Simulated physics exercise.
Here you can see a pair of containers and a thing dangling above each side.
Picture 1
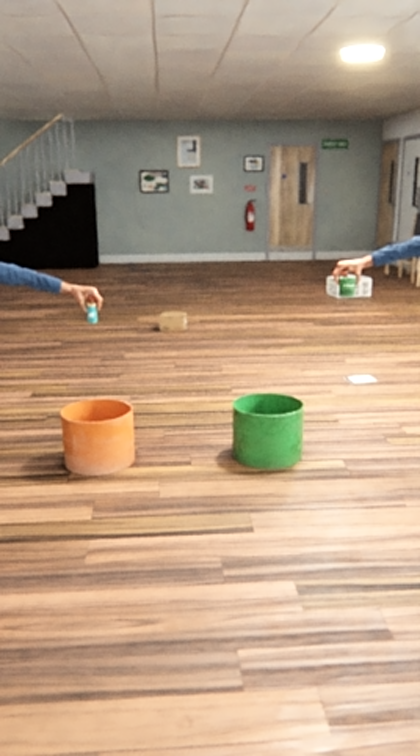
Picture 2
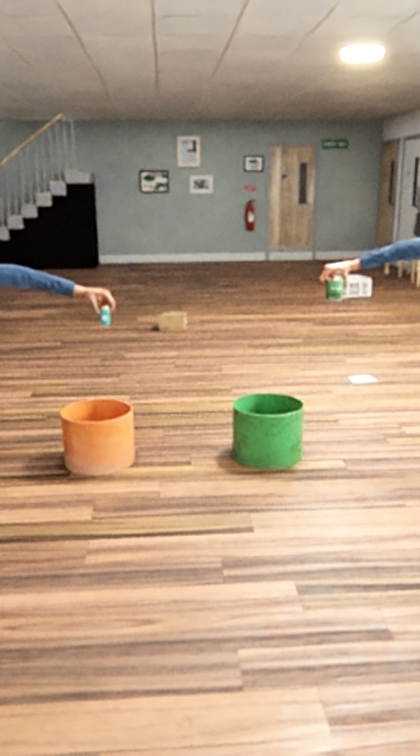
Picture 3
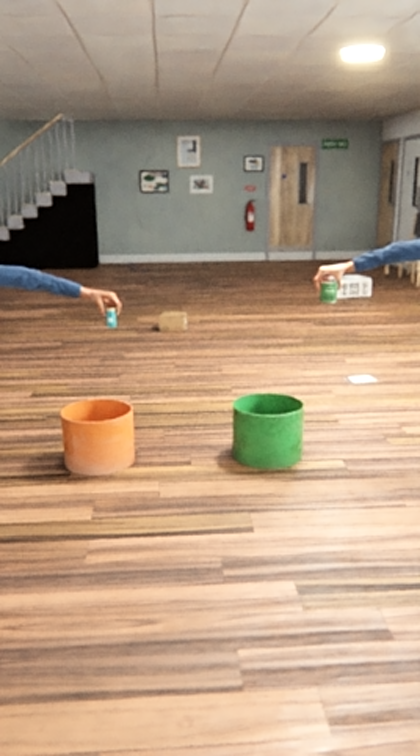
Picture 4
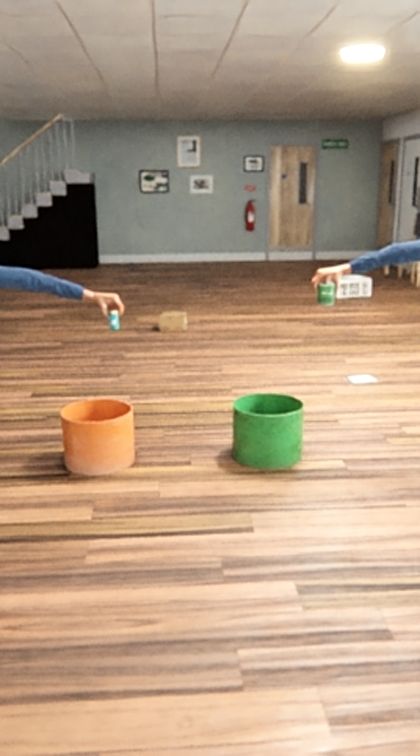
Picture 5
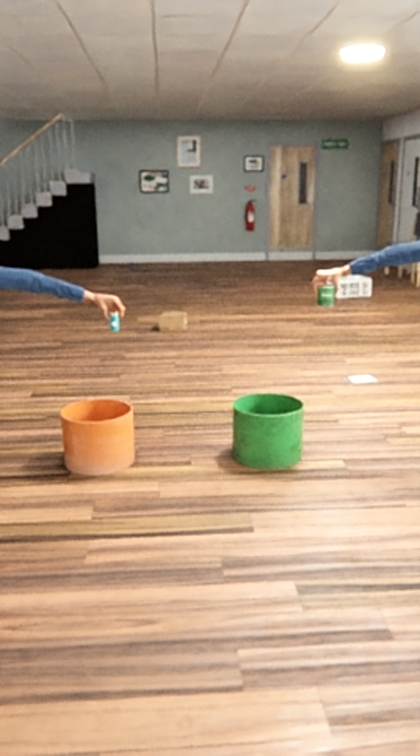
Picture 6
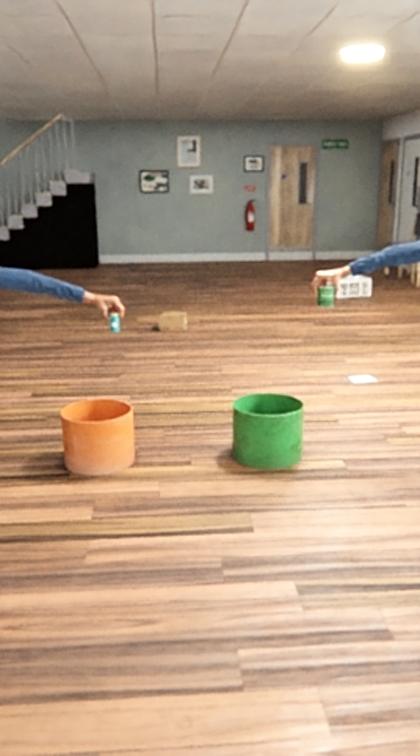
In a large wood-floored room, two hands holding a small turquoise shaker on the left and a green tin on the right moved slightly inward behind an orange bin and a green bucket, then stayed still.
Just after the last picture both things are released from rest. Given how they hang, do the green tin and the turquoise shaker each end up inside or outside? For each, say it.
In the end the green tin ends up outside, the turquoise shaker ends up inside.
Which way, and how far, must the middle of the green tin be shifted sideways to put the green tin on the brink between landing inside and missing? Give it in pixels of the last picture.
That's a move of 20 pixels to the left.
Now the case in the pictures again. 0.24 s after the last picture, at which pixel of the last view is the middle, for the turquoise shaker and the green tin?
The first sits near (116, 362) and the second near (324, 337).
Then, 0.24 s later than the last frame, green tin dropping near (324, 337); turquoise shaker dropping near (116, 362).
When it is over, the green tin falls beside it, near (319, 445); the turquoise shaker is caught, near (121, 450).
